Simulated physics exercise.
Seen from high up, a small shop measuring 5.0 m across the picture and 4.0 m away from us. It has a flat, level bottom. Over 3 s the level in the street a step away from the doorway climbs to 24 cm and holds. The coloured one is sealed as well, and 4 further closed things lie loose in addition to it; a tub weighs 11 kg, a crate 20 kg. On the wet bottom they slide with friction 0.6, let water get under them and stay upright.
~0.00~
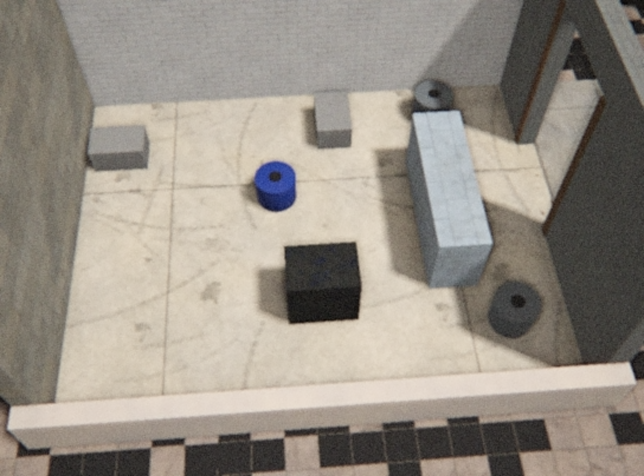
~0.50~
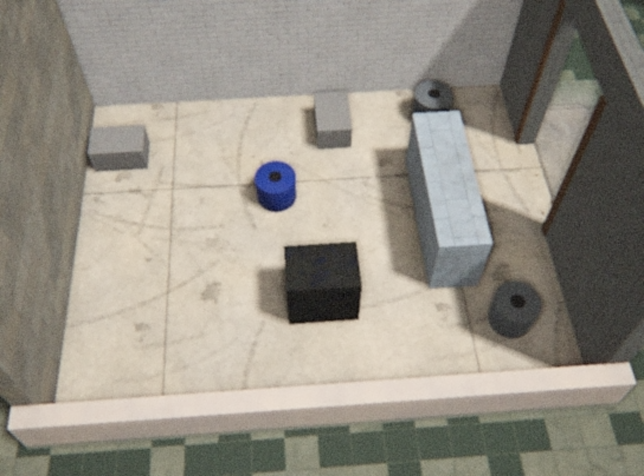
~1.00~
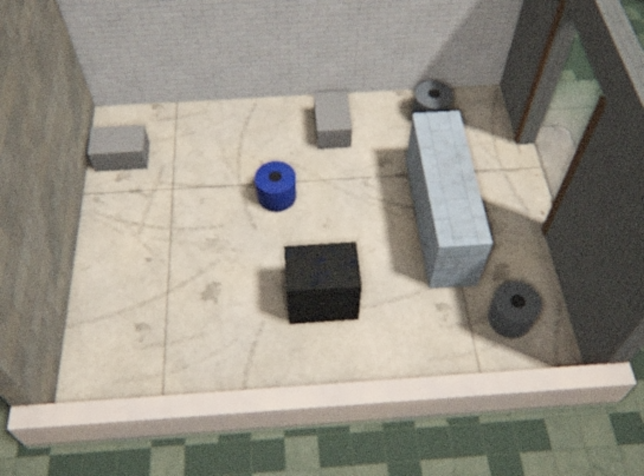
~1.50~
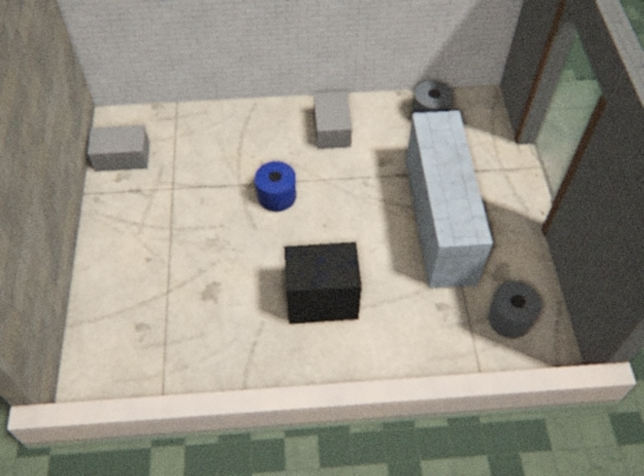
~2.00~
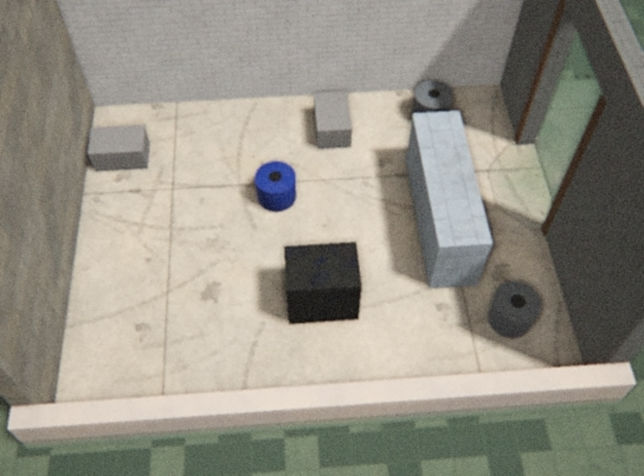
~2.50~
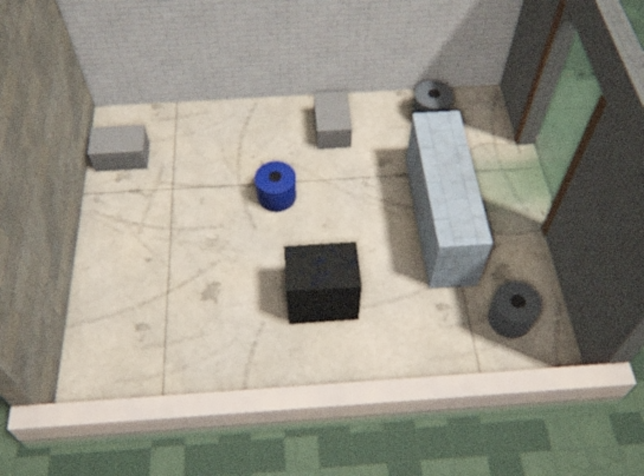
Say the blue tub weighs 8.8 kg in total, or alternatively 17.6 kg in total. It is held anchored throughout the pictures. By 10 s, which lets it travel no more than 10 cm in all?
Light ballast does the job.
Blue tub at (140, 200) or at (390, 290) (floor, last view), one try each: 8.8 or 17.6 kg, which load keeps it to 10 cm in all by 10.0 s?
In turn: The lighter mass suffices; only the heavier mass works.
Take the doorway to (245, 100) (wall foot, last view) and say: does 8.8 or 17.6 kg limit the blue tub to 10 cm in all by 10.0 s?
Okay, so both masses fail.
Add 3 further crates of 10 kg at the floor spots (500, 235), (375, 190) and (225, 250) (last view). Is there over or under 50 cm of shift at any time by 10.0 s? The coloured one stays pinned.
Listed in turn, they go over the bar, beneath the bar, beneath the bar.
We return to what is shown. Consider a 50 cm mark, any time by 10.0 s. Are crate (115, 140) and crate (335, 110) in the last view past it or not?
In turn: Below, beyond.
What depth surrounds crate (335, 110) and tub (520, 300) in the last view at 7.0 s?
Depth approx. 4 cm / 4 cm.
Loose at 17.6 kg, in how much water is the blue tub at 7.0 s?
Around 1 cm.
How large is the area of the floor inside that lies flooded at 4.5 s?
I'd estimate close to 5.5 m2.
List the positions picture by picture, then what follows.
In the first frame, the blue tub at (275, 177), on the bottom; 0.0 m2 under water; 0 of 5 have shifted.
In the second frame, the blue tub at (275, 177) rests on the ground; 0.0 m2 under water; 0 of 5 have shifted.
In the third frame, the blue tub at (275, 177) rests on the ground; water covers 0.0 m2; 0 of 5 have shifted.
In the fourth frame, the blue tub at (275, 177), on the bottom; 0.0 m2 under water; 0 of 5 have shifted.
In the fifth frame, the blue tub at (275, 177) rests on the ground; 0.3 m2 under water; 0 of 5 have shifted.
In the sixth frame, the blue tub at (275, 177), on the bottom; water covers 0.9 m2; 0 of 5 have shifted.
After 3.5 s the blue tub would be 0 cm from its start with 8.8 kg and 0 cm from its start with 17.6 kg; 0 cm of water round it then.
After 4.5 s the blue tub would be 0 cm from its start with 8.8 kg and 0 cm from its start with 17.6 kg; 0 cm of water round it then.
After 7.0 s the blue tub would be 0 cm from its start with 8.8 kg and 0 cm from its start with 17.6 kg; 1 cm of water round it then.
After 10.0 s the blue tub would be 0 cm from its start with 8.8 kg and 0 cm from its start with 17.6 kg; 2 cm of water round it then.
